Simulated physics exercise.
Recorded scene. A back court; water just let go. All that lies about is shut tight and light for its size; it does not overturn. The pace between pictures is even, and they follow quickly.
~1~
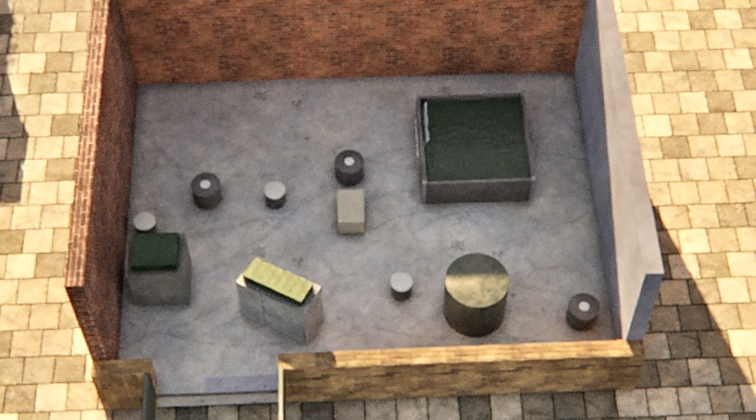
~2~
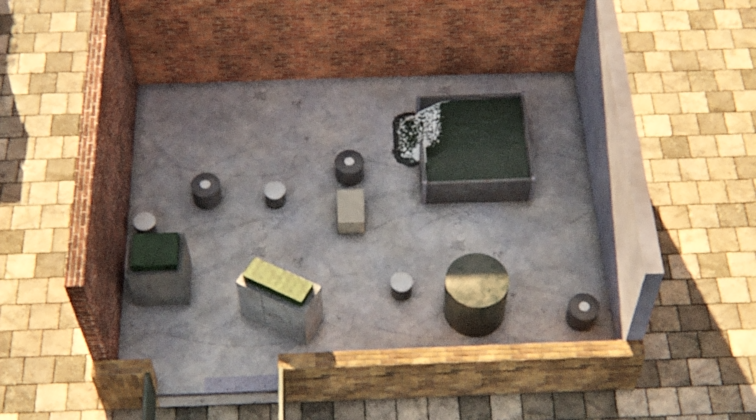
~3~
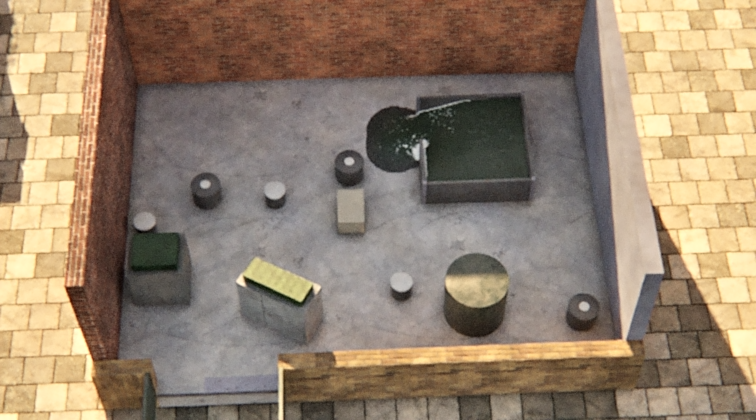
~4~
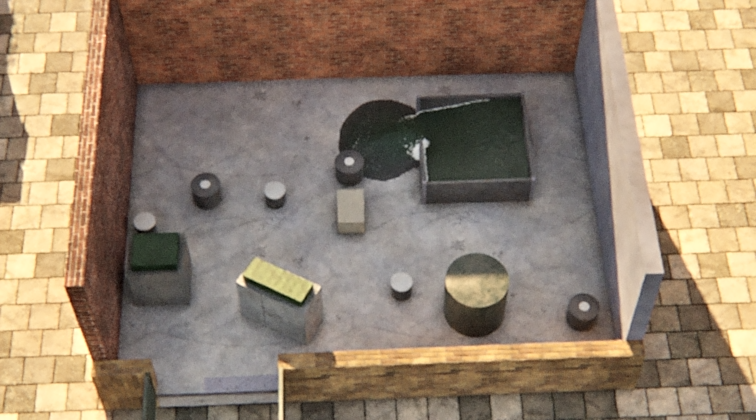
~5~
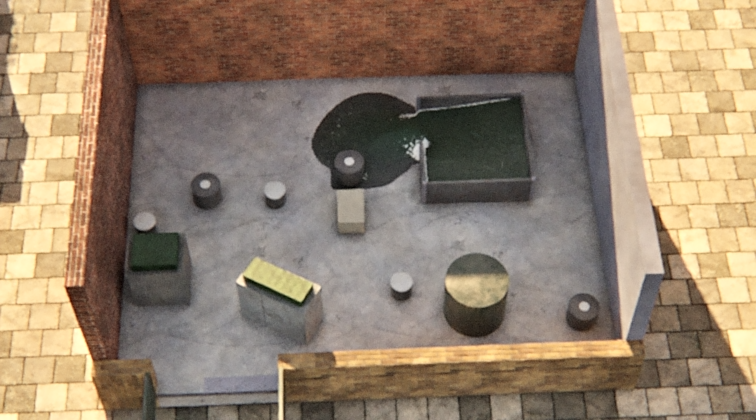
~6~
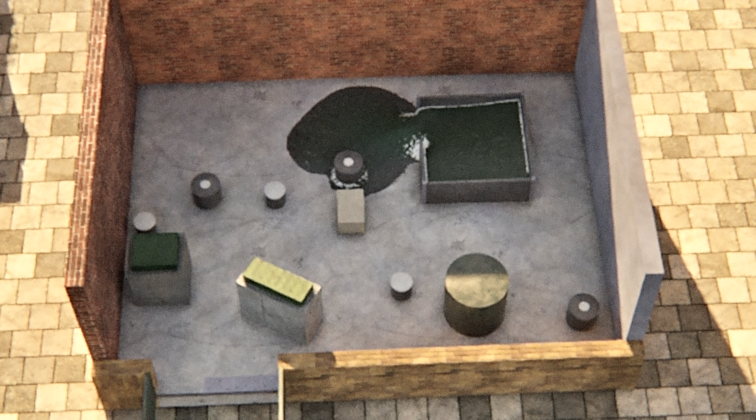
Dark water pours from the left side of a large square tank and spreads across the courtyard floor.
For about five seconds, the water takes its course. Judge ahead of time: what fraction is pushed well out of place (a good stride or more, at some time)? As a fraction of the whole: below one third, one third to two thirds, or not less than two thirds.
Share shifted well: Middle, a third to two thirds.
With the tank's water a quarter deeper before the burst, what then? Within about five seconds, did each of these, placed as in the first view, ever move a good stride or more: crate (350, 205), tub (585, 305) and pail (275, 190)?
Going through them in turn, I'd say never got there, then never got there, then got there.
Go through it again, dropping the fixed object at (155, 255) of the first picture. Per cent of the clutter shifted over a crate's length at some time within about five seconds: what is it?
60 in a hundred.
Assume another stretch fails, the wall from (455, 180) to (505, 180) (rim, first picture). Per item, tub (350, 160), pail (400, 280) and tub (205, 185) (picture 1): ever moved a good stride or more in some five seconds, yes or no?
Fell short, went past that, fell short.
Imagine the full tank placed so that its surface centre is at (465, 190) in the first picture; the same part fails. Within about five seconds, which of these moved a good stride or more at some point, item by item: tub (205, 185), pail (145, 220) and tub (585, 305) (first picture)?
Lab note - in sequence: Displaced that much; less than that; less than that.
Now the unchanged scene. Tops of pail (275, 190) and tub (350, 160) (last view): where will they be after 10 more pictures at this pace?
First object near (254, 206); second object near (292, 215).
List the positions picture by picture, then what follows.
In the first frame, a tub at (349, 162) rests on the ground; a pail at (401, 281) rests on the ground; 0 of 7 have shifted.
In the second frame, a tub at (349, 162) rests on the ground; a pail at (401, 281), on the bottom; 0 of 7 have shifted.
In the third frame, a tub at (349, 162) rests on the ground; a pail at (401, 281) rests on the ground; 0 of 7 have shifted.
In the fourth frame, a tub at (349, 162) rests on the ground; a pail at (401, 281), on the bottom; 0 of 7 have shifted.
In the fifth frame, a tub at (349, 162) rests on the ground; a pail at (401, 281) rests on the ground; 0 of 7 have shifted.
In the sixth frame, a tub at (348, 162) rests on the ground; a pail at (401, 281), on the bottom; 0 of 7 have shifted.
A moment on, 0 of 7 are well off their spots; 0 afloat.
Next, 1 of 7 are well off their spots; 0 afloat.
Later, 3 of 7 are well off their spots; 2 afloat.
In the end, 3 of 7 are well off their spots, and 3 have been at some point; 2 afloat.
